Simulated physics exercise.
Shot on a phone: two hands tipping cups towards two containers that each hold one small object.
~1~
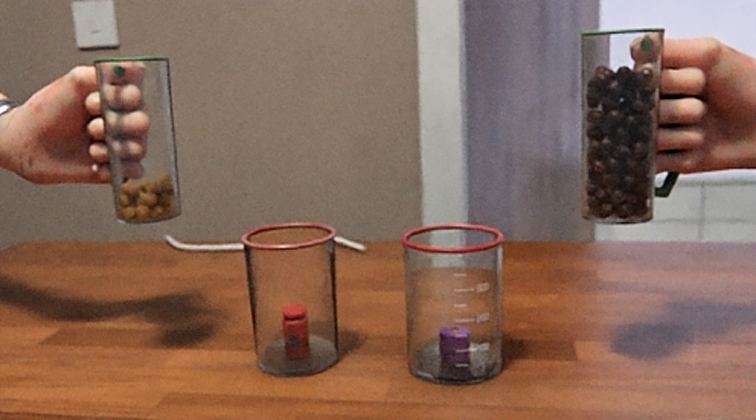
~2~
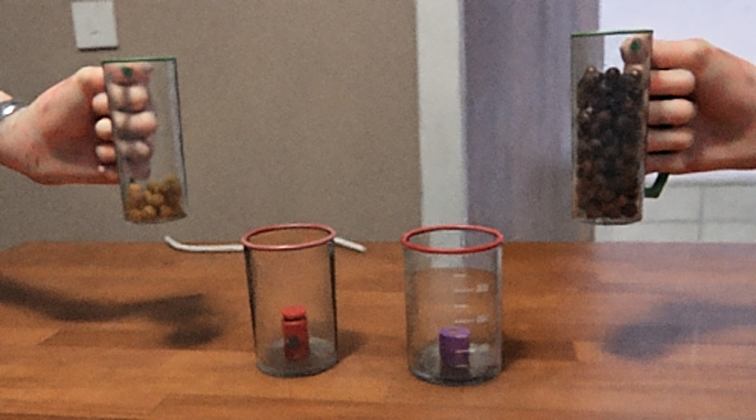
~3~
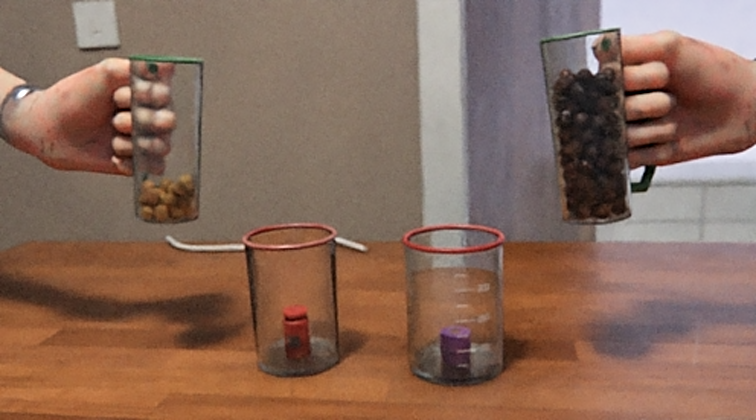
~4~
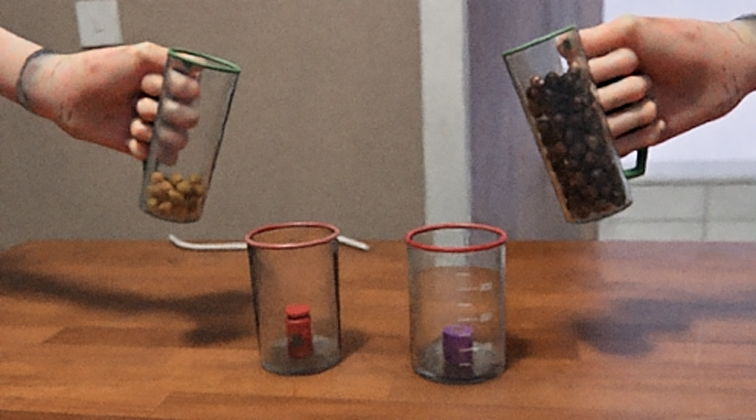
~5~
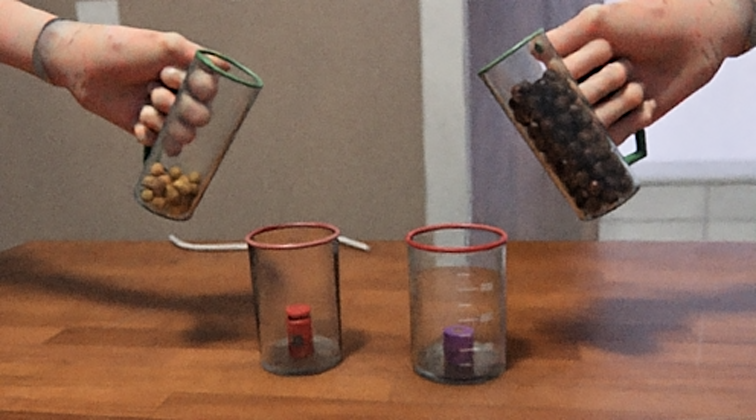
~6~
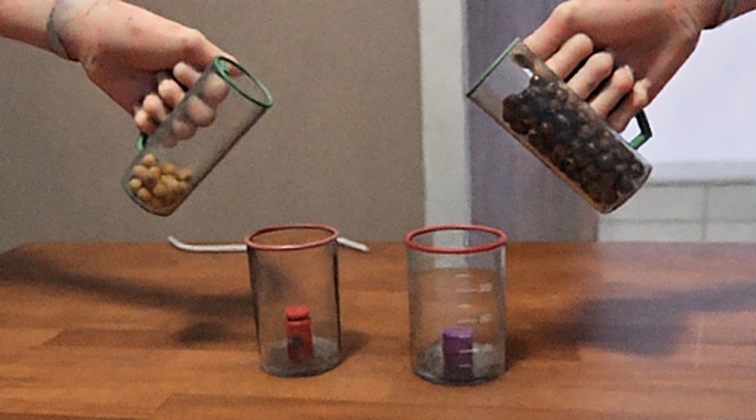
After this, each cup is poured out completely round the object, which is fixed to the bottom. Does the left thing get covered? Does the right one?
Once it all settles, the left object stays visible and the right object vanishes from sight.
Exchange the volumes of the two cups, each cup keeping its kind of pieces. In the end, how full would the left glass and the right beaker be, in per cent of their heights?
Near 60 on the left, 15 on the right.
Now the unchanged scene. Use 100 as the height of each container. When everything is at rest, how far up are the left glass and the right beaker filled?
About 20 per cent on the left and 50 on the right.
Then, 0.47 s on from there, left glass empty, all of its cupful still in the cup; right beaker empty, all of its cupful still in the cup.
Then, 0.96 s on from there, left glass empty, all of its cupful still in the cup; right beaker nearly empty, the bulk of its cupful still in the cup.
Then, 1.55 s on from there, left glass nearly empty, none of its cupful still in the cup; right beaker half full, none of its cupful still in the cup.
In the end, left glass nearly empty (surface near (299, 334)), nothing beside it; right beaker half full (surface near (457, 300)), nothing beside it; the left thing is still showing; the right thing is covered.
